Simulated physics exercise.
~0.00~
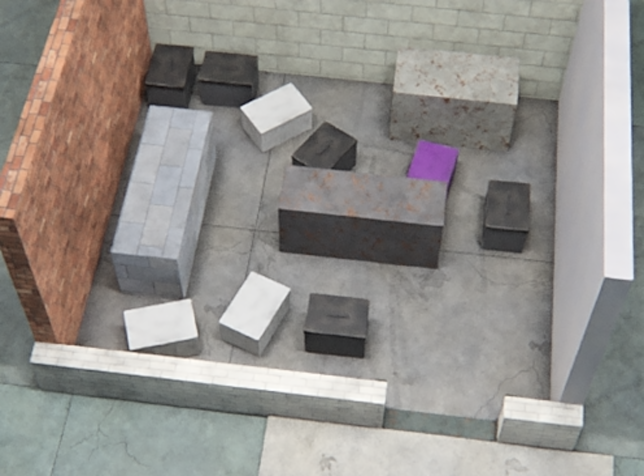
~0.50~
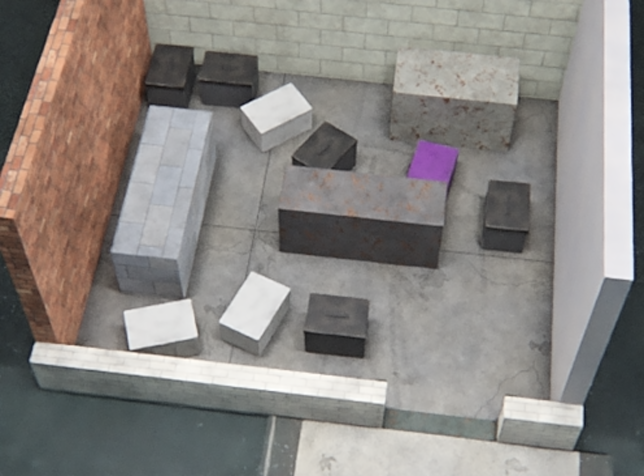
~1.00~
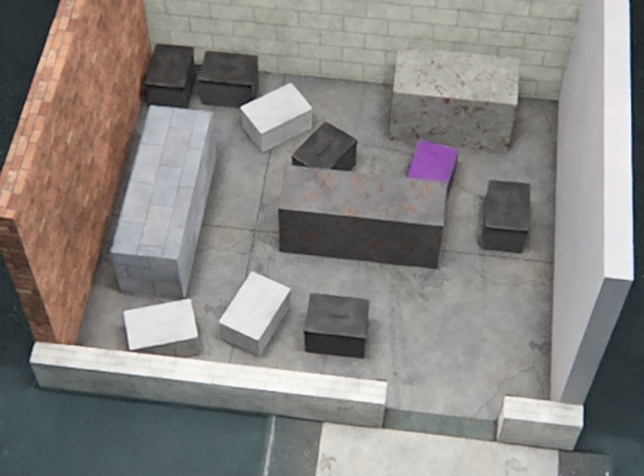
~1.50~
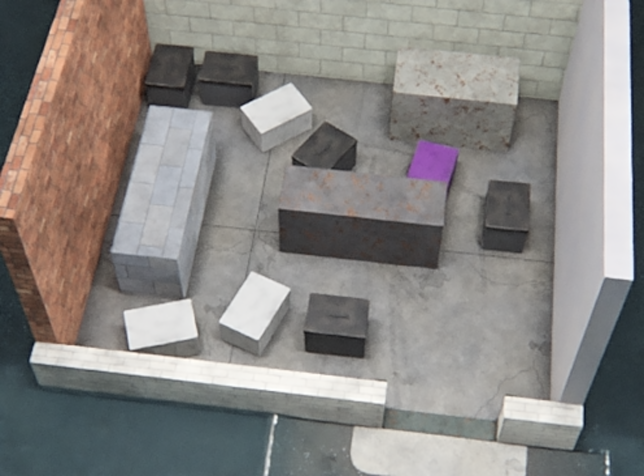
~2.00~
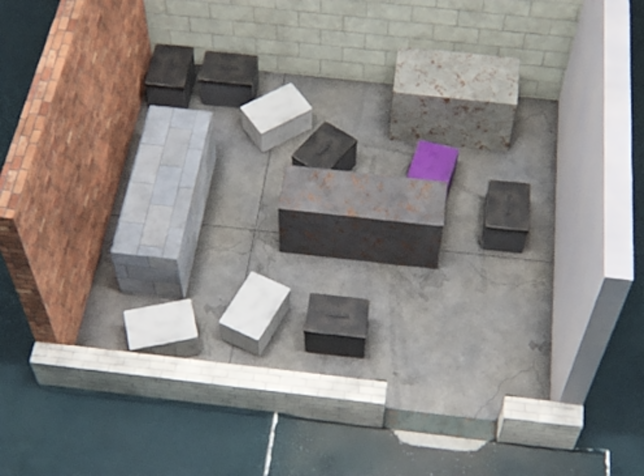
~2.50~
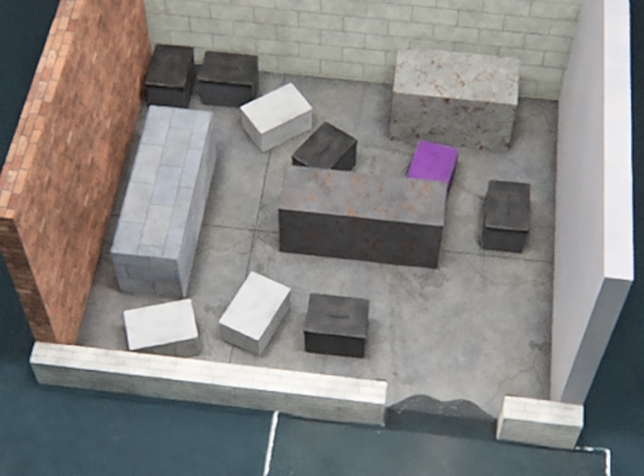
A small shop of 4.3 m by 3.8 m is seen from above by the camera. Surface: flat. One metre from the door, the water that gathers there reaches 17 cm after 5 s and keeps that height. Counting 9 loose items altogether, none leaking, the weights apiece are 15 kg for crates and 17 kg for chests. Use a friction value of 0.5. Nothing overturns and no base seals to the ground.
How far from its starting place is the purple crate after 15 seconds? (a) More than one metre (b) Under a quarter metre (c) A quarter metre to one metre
a.
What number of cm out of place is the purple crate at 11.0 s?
Displacement near 60 cm.
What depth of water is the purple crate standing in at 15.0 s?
10 cm, roughly.
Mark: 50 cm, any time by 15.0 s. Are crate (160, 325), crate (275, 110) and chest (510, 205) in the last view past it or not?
Going one by one, I get within, above and above.
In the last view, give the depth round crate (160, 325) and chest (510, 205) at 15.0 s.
Depths: Near 7 cm, then near 9 cm.
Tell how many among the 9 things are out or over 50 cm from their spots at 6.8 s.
At that time I count 0.
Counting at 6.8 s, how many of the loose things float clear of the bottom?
0 at that moment.
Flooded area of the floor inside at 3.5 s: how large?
Around 1.0 m2 of it.
After 3.5 s the purple crate is near (432, 168), 0.0 m from its start, aground; 0 afloat.
After 6.8 s the purple crate is near (432, 168), 0.0 m from its start, aground; 0 afloat.
After 11.0 s the purple crate is near (367, 168), 0.6 m from its start, afloat; 2 afloat.
After 15.0 s the purple crate is near (271, 162), 1.5 m from its start, afloat; 7 afloat.
